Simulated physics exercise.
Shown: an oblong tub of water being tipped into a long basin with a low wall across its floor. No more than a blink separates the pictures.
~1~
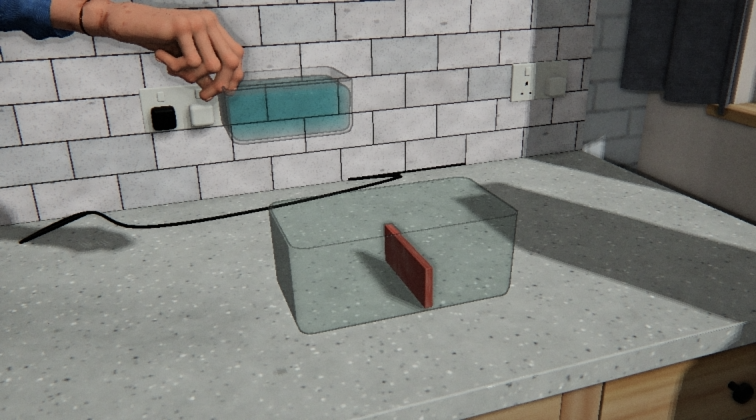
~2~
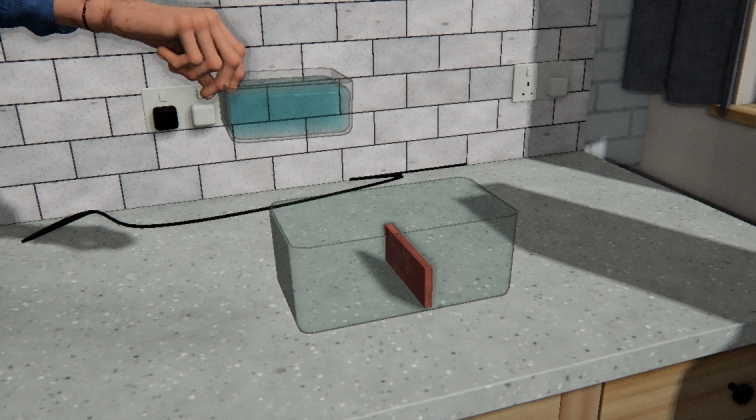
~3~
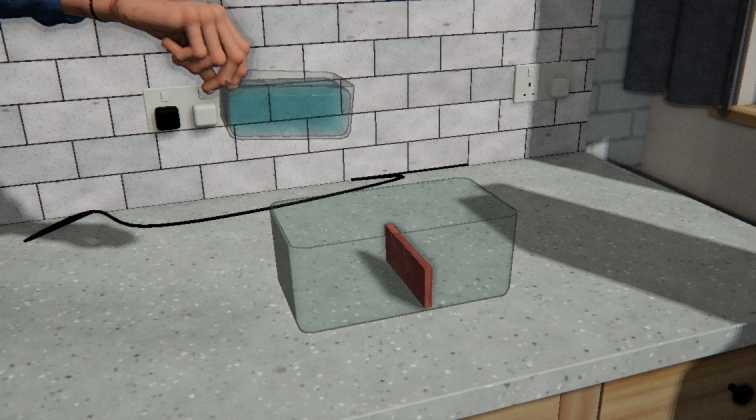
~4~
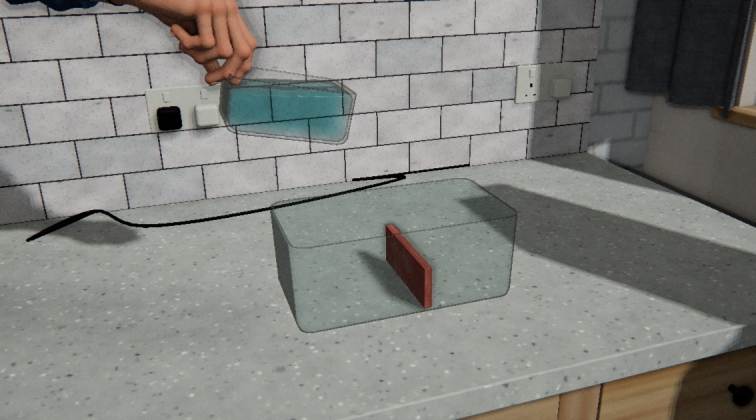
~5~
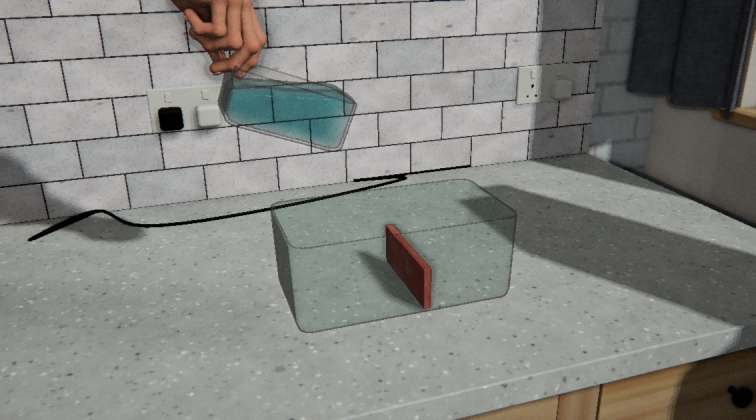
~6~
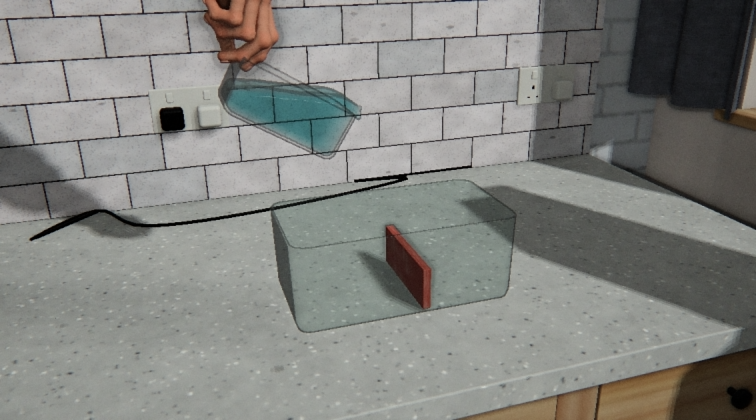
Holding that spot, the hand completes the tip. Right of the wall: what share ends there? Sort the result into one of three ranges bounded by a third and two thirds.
It falls in the bottom range, below a third.
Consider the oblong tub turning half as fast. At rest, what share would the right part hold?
It comes to around 45 per cent.
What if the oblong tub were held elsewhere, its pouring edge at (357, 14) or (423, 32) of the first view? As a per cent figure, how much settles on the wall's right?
Estimate: 65 per cent, then 75 per cent.
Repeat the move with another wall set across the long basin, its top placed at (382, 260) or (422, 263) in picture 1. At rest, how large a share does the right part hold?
Try 1: About 70 percent; try 2: About 20 percent.
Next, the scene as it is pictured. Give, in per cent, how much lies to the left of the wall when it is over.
Share approx. 75 %.
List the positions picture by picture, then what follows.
In the first picture, it leans 0°; its right rim is at (341, 75); the water meets the walls at (222, 91) and (339, 81); the long basin's rim runs from (279, 226) to (492, 195); the wall's top is at (407, 246).
In the second picture, it leans 1°; its right rim is at (342, 76); the water meets the walls at (223, 90) and (340, 81).
In the third picture, it leans 6°; its right rim is at (344, 81); the water meets the walls at (224, 88) and (341, 84).
In the fourth picture, it leans 12°; its right rim is at (346, 88); the water meets the walls at (227, 87) and (343, 86).
In the fifth picture, it leans 21°; its right rim is at (347, 98); the water meets the walls at (226, 88) and (346, 92); 1 per cent is over the edge.
In the sixth picture, it leans 31°; its right rim is at (346, 110); the water meets the walls at (226, 86) and (339, 99); 6 per cent is over the edge.
A moment on, the oblong tub is tipped on its side and 20 per cent is still to pour, 22 is left of the wall and 5 right of it.
Next, the oblong tub is tipped on its side and 5 per cent is still to pour, 71 is left of the wall and 18 right of it.
Then the oblong tub is tipped on its side and 2 per cent is still to pour, 67 is left of the wall and 18 right of it.
Later the oblong tub is tipped on its side and 1 per cent is still to pour, 76 is left of the wall and 19 right of it.
In the end 77 per cent lies left of the wall, 19 right of it and 4 outside.
